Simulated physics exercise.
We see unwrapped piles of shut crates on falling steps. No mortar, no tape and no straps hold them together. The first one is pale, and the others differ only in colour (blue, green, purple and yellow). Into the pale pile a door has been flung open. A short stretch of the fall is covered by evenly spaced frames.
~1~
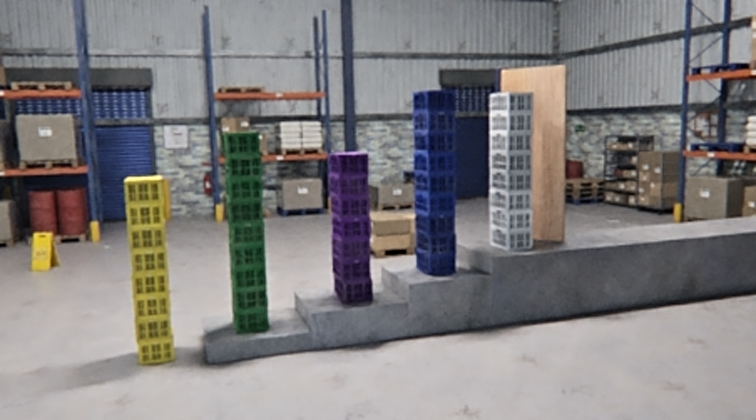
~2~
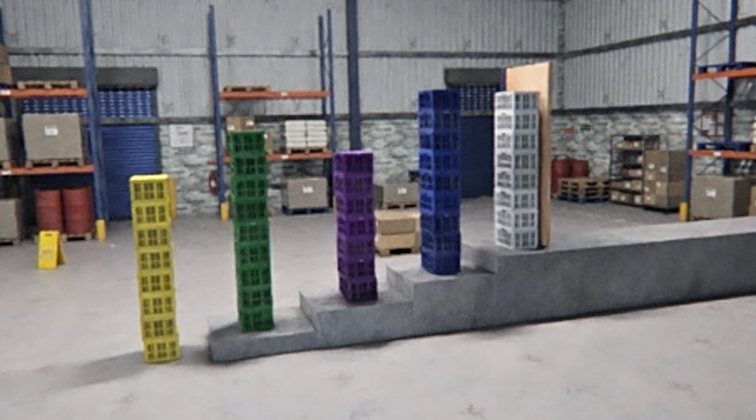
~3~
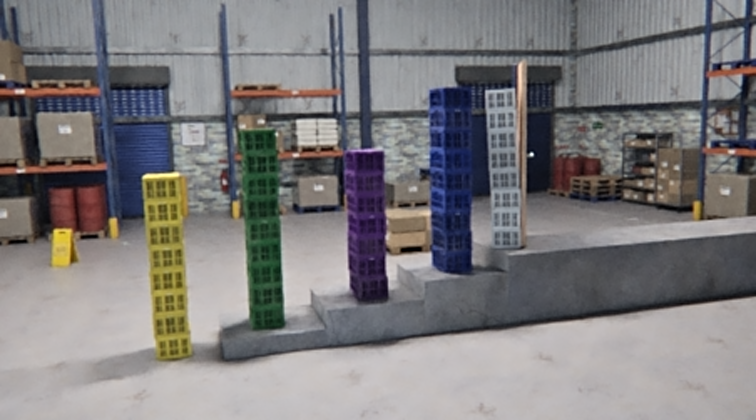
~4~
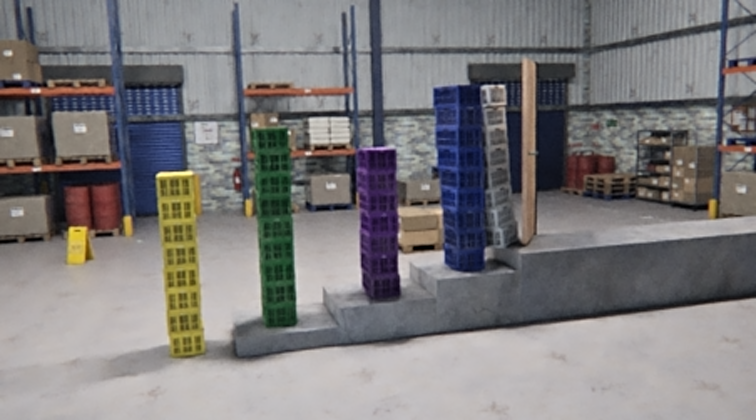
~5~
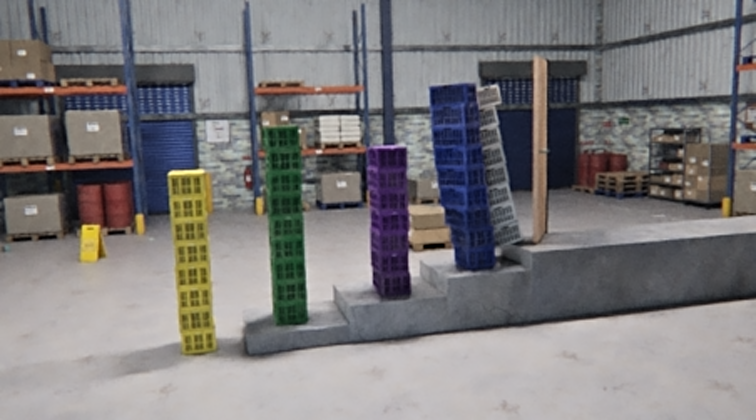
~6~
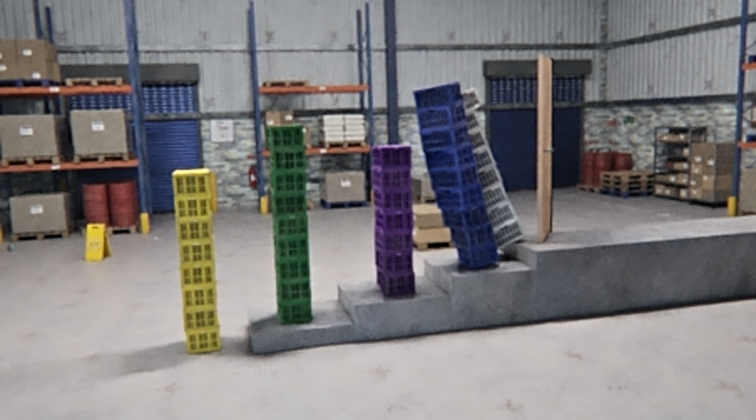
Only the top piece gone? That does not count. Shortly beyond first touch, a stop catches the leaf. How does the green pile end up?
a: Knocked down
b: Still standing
Knocked down (a).
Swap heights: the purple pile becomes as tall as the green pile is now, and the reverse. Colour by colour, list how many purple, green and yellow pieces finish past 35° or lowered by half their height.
Purple 8, green 6, yellow 8.
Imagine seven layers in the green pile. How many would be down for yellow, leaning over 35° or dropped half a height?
For yellow, the count is 8.
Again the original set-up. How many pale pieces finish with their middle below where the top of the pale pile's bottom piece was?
Pale pieces: 8.
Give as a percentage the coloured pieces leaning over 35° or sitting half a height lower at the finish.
Close to 95 %.
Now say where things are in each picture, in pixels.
In the first picture (we follow the side turned to the camera; the camera pans a little), door edge (566, 102) swinging in; top green crate (243, 144); top blue crate (441, 101); no other piece has moved.
Door edge (550, 101) swinging in; top green crate (248, 143), in the second picture.
Door edge (524, 99) past square; top green crate (260, 141), in the third picture.
Door edge (525, 97) past square, top of the pale pile leaning a little; top green crate (272, 140); top blue crate (470, 96) displaced a little; 5 stirred so far, in the fourth picture.
Door edge (536, 95) past square, top of the pale pile leaning a little; top green crate (283, 138); top blue crate (472, 93) tipped barely; steepest lean, the crate at (448, 138); 8 stirred so far, in the fifth picture.
Door edge (541, 94) past square, top of the pale pile leaning clearly; top green crate (287, 137); top blue crate (456, 93) tipped a little; steepest lean, the crate at (434, 119); 9 stirred so far, in the sixth picture.
Soon, 8 of the pale pile down; none of the 9 green crates down (6 of 33 in all colours); top green crate unmoved; top blue crate tipped well over, about its own height lower.
A while on, 8 of the pale pile down; none of the 9 green crates down (15 of 33 in all colours); top green crate tipped clearly; top blue crate tipped well over, some four heights lower.
Towards the end, 8 of the pale pile down; 9 of the 9 green crates down (32 of 33 in all colours); top green crate tipped clearly, some six heights lower; top yellow crate on its side.
Finally, 8 of the pale pile down; 9 of the 9 green crates down (32 of 33 in all colours); top green crate on its side; top yellow crate upside down. Seen by the last camera, middles, top green crate near (45, 333).
